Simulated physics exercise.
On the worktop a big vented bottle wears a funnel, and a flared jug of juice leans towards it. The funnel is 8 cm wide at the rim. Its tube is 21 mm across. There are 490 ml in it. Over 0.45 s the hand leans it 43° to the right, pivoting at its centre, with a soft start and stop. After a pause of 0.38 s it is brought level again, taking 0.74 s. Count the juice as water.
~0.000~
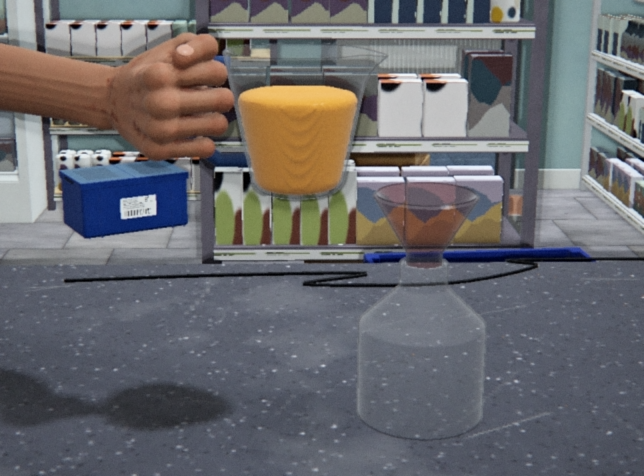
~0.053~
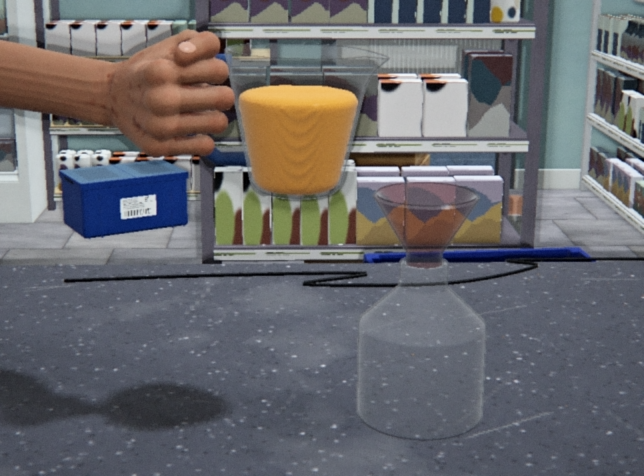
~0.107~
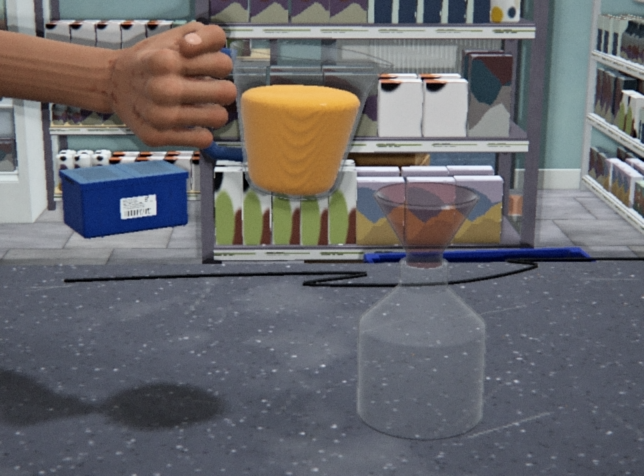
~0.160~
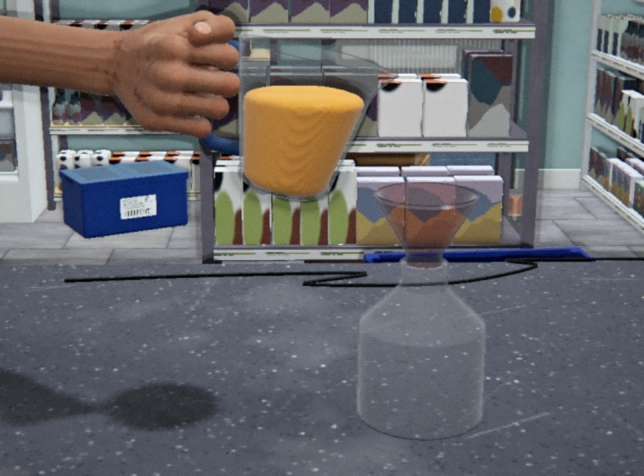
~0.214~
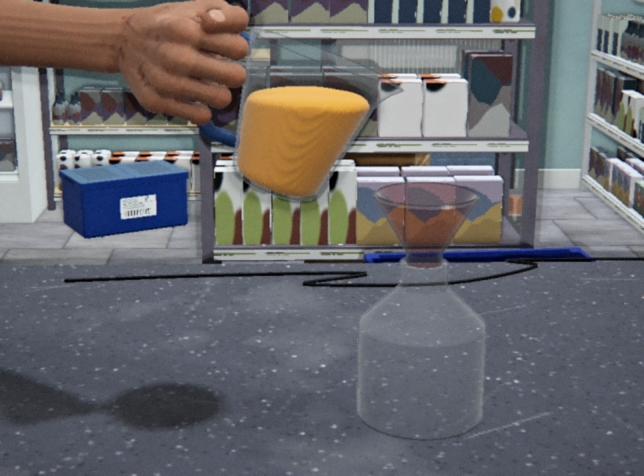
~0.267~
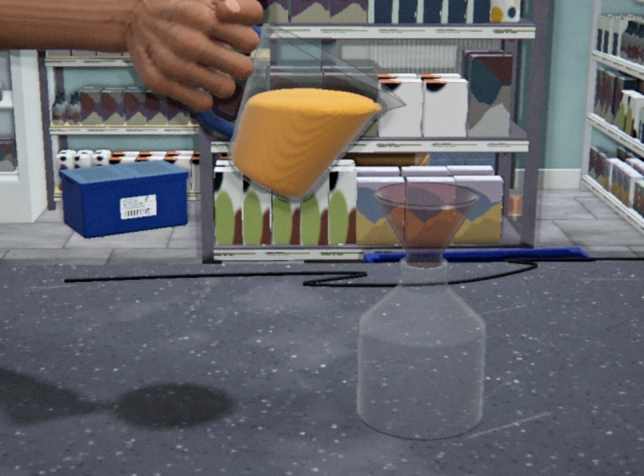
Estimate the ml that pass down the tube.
Some 100 ml goes through.
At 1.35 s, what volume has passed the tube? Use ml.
Some 100 ml.
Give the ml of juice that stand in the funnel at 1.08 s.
Close to 25 ml.
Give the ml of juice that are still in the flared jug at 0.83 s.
About 410 ml.
By 0.59 s the tilt is 43° and 5 ml has passed the tube, 20 ml is in the funnel, 440 ml in the flared jug and 0 ml has missed.
By 0.83 s the tilt is 43° and 35 ml has passed the tube, 35 ml is in the funnel, 410 ml in the flared jug and 0 ml has missed.
By 1.08 s the tilt is 32° and 70 ml has passed the tube, 25 ml is in the funnel, 395 ml in the flared jug and 0 ml has missed.
By 1.35 s the tilt is 9° and 95 ml has passed the tube, 0 ml is in the funnel, 395 ml in the flared jug and 0 ml has missed.
At rest 100 ml has passed the tube, 0 ml is in the funnel, 395 ml in the flared jug and 0 ml has missed.
